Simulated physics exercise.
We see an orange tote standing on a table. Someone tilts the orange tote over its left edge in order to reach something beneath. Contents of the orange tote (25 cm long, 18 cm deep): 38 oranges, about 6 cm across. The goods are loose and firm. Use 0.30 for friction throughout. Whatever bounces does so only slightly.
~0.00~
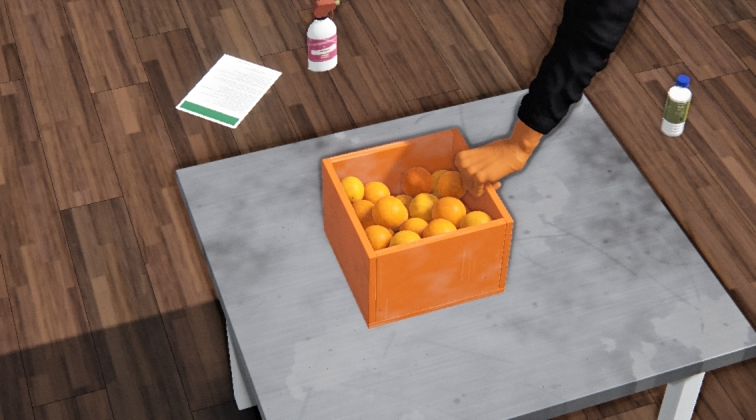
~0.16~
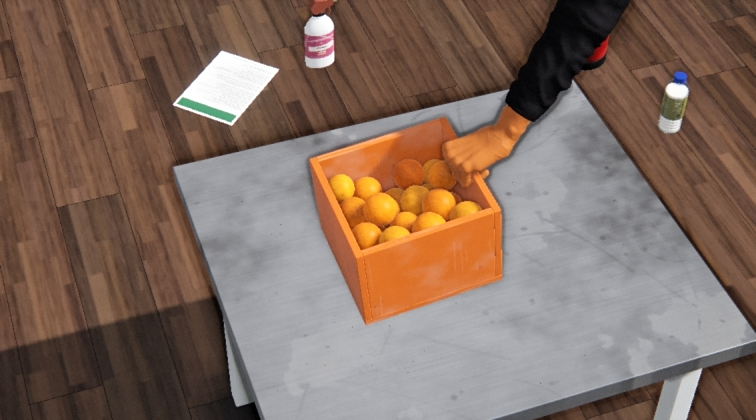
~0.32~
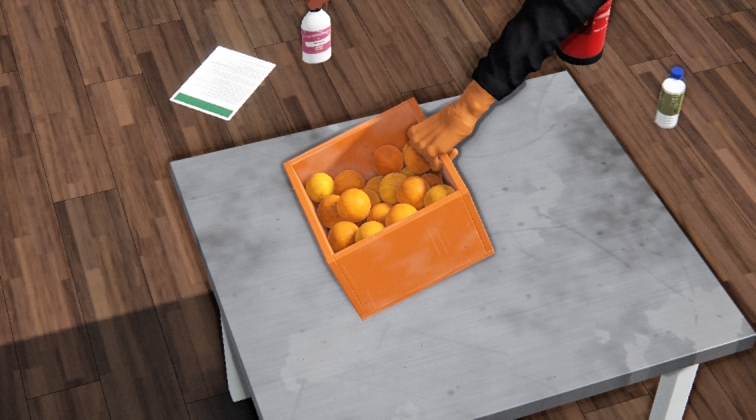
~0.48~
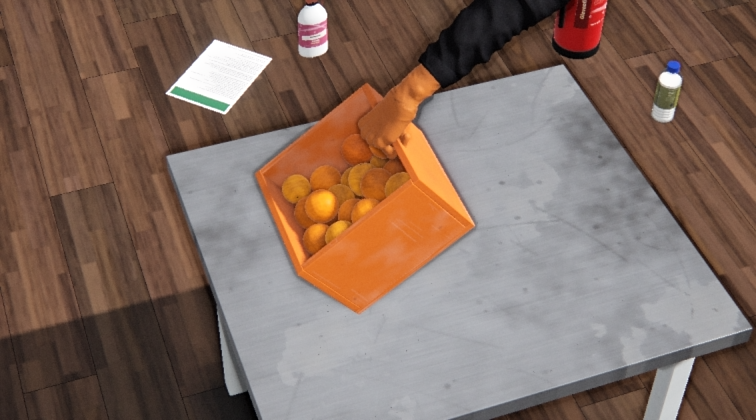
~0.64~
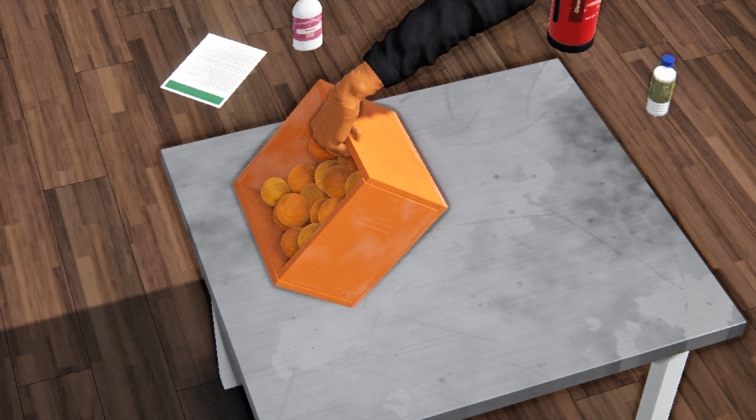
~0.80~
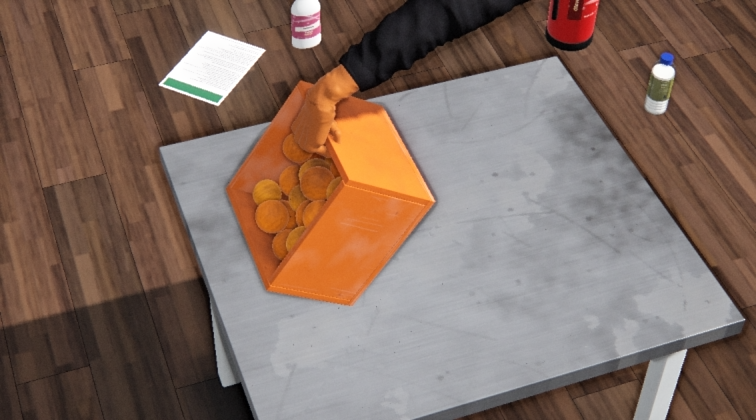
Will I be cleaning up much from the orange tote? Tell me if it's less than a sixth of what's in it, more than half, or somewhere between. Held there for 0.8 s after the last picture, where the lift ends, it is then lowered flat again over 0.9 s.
I'd say it will hang on to over five sixths of them.
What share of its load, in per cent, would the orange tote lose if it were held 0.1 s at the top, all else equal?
Orange tote: 0%.
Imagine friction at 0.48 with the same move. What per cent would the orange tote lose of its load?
Then the orange tote sheds 10 per cent of its load.
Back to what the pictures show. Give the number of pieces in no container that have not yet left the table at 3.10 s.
Count: Around 0.
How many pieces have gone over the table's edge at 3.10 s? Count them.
Piece count: About 1.
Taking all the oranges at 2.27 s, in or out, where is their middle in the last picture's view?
They're centred near (372, 206).
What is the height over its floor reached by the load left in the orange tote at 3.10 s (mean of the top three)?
19 centimetres high, more or less.
After 1.17 s, tilt 56°; 0 of 38 out of the orange tote.
After 1.63 s, tilt 56°; 1 of 38 out of the orange tote.
After 2.27 s, tilt 9°; 1 of 38 out of the orange tote.
Outcome (at 3.10 s), 1 of 38 out of the orange tote. Asked share, 1 of 38, 3 per cent.
